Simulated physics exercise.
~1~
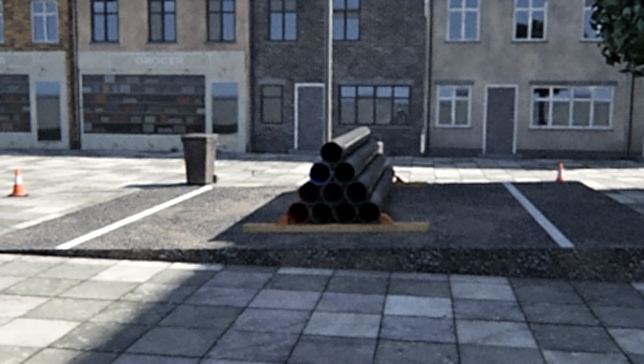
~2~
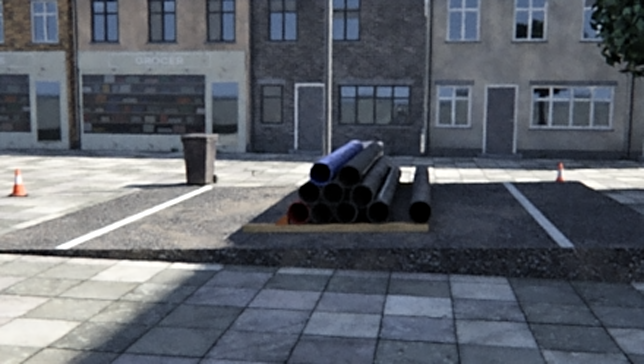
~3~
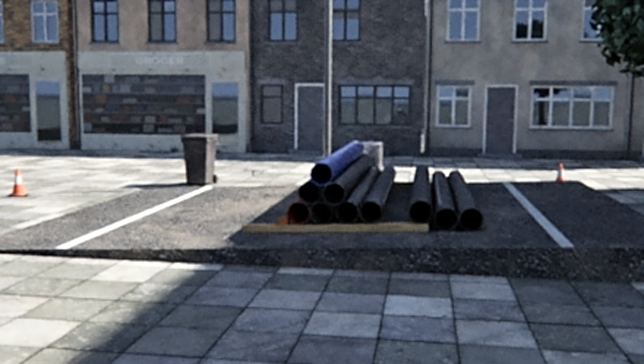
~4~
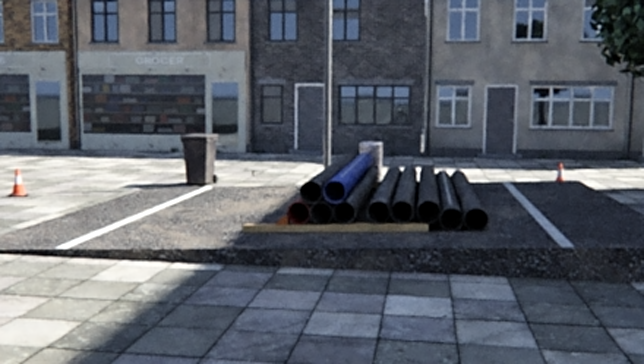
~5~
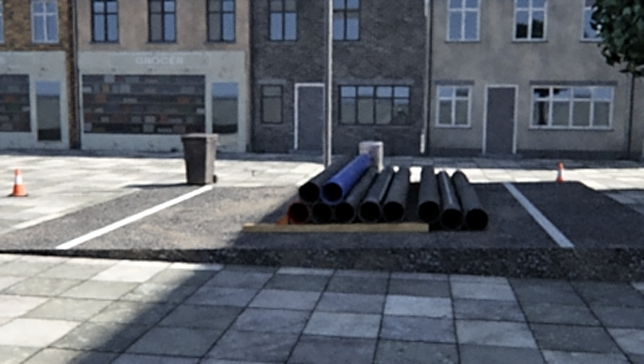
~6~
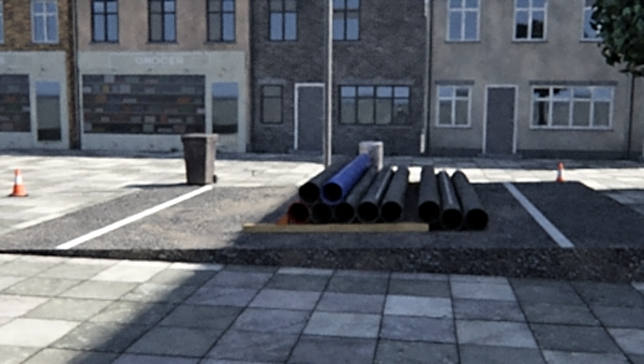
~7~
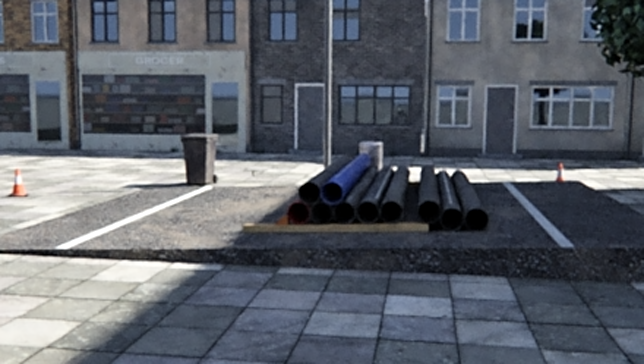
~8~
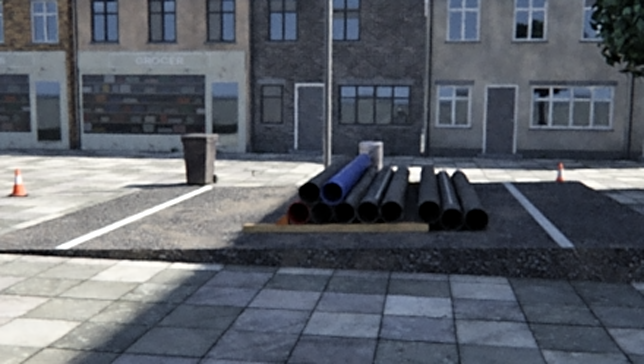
A paved square in front of a row of terraced houses is seen from straight ahead, with a dark gravel pad between two white lines, a bin at left and small orange cones at either side. Ten dark pipes, end-on, form a pyramid on timber bearers. The right side gives way, and pipes spill rightward as a blue one shows near the top. More roll down into a low row, and the blue pipe drops, then shifts slightly left. It rests on the others beside a dark pipe, the red-marked one stays low at left on the timbers, and none passes a white line.
